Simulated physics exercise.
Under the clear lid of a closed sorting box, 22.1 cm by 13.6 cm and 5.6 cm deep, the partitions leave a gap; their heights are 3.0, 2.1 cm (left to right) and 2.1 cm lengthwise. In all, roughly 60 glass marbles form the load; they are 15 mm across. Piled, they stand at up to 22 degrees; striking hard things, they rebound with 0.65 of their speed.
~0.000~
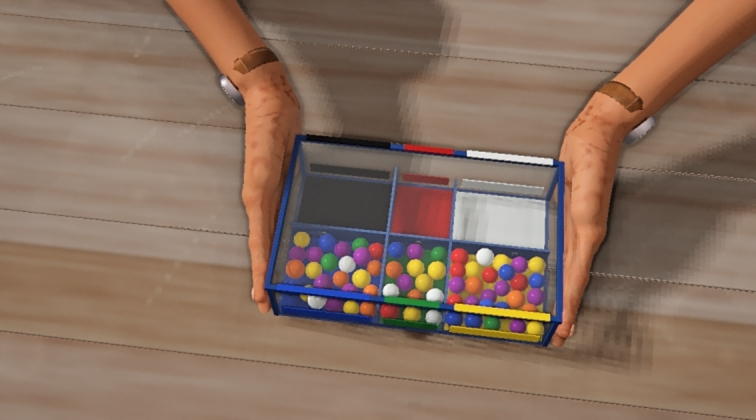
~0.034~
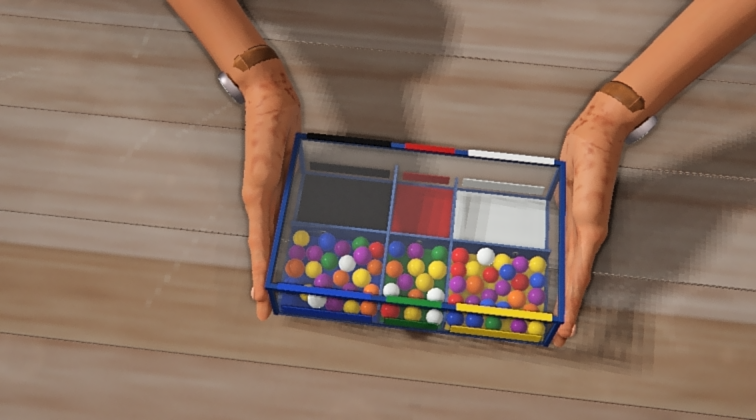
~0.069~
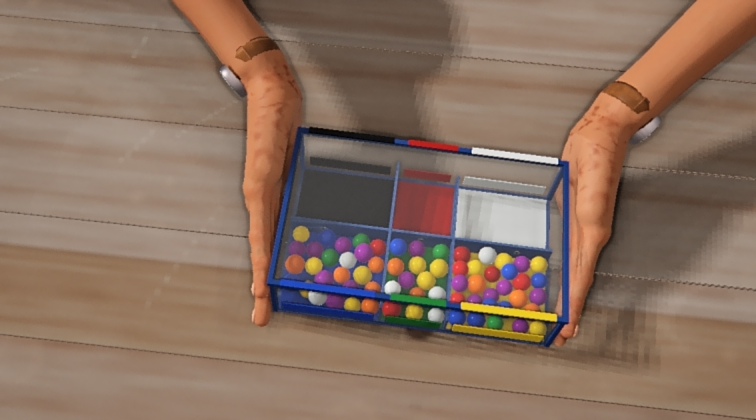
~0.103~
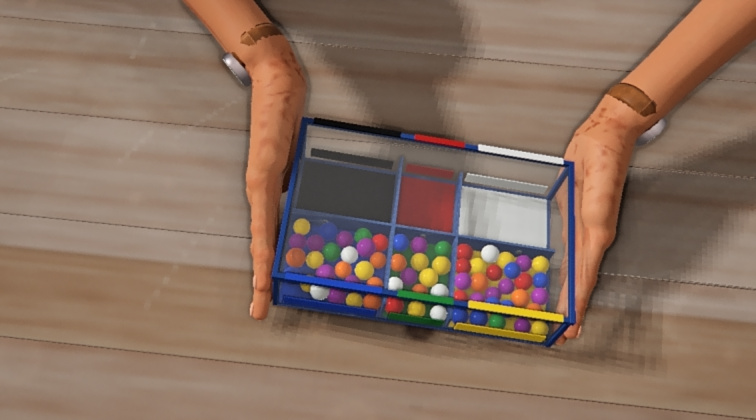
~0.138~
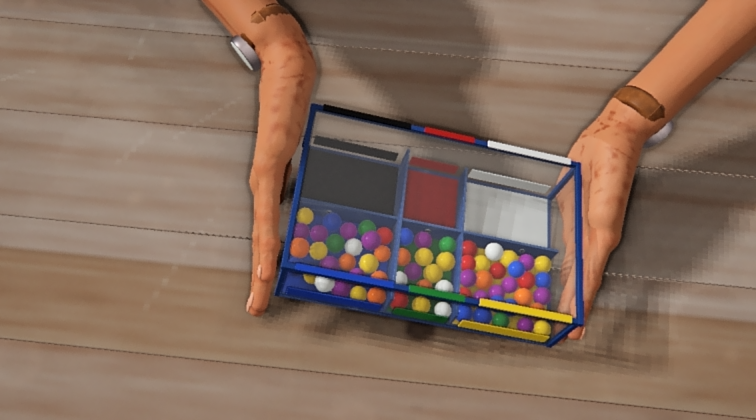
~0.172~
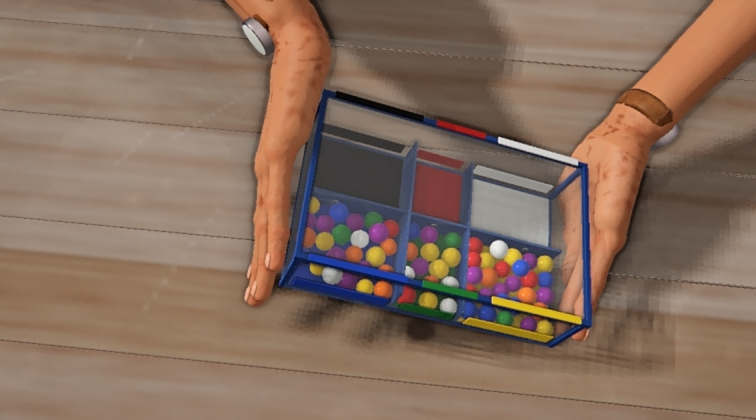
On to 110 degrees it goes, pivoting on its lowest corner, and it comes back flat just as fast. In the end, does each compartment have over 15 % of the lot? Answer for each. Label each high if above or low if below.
Red: Low; blue: Low; green: Low; yellow: High; white: High; black: Low.
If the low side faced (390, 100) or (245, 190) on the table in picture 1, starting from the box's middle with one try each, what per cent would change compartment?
That would be close to 100 per cent and then close to 80 per cent.
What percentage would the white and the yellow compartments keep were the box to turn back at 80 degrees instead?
With that change you'd see white at 10 % and yellow at 55 %.
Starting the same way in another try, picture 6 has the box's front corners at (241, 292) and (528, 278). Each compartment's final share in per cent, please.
Each compartment ends with this per cent: Red 0, blue 65, green 15, yellow 0, white 0 and black 20.
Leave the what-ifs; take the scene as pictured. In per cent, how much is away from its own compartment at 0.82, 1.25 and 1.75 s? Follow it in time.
First 30, next 70, last 70.
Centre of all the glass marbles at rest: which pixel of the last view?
At about (502, 272).
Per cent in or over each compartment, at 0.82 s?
In per cent: Red 0, blue 25, green 20, yellow 50, white 5, black 0.
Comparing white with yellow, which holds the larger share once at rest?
I'd say the yellow side has more in it.
Then, at 0.82 s, tilt 110 degrees; blue 25 %, green 20 %, yellow 50 %, white 5 %.
Then, at 1.25 s, tilt 47 degrees; yellow 65 %, white 35 %.
Then, at 1.75 s, tilt 0 degrees; yellow 65 %, white 35 %.
In the end, at 2.5 s, red 0 %, blue 0 %, green 0 %, yellow 65 %, white 35 %, black 0 %.
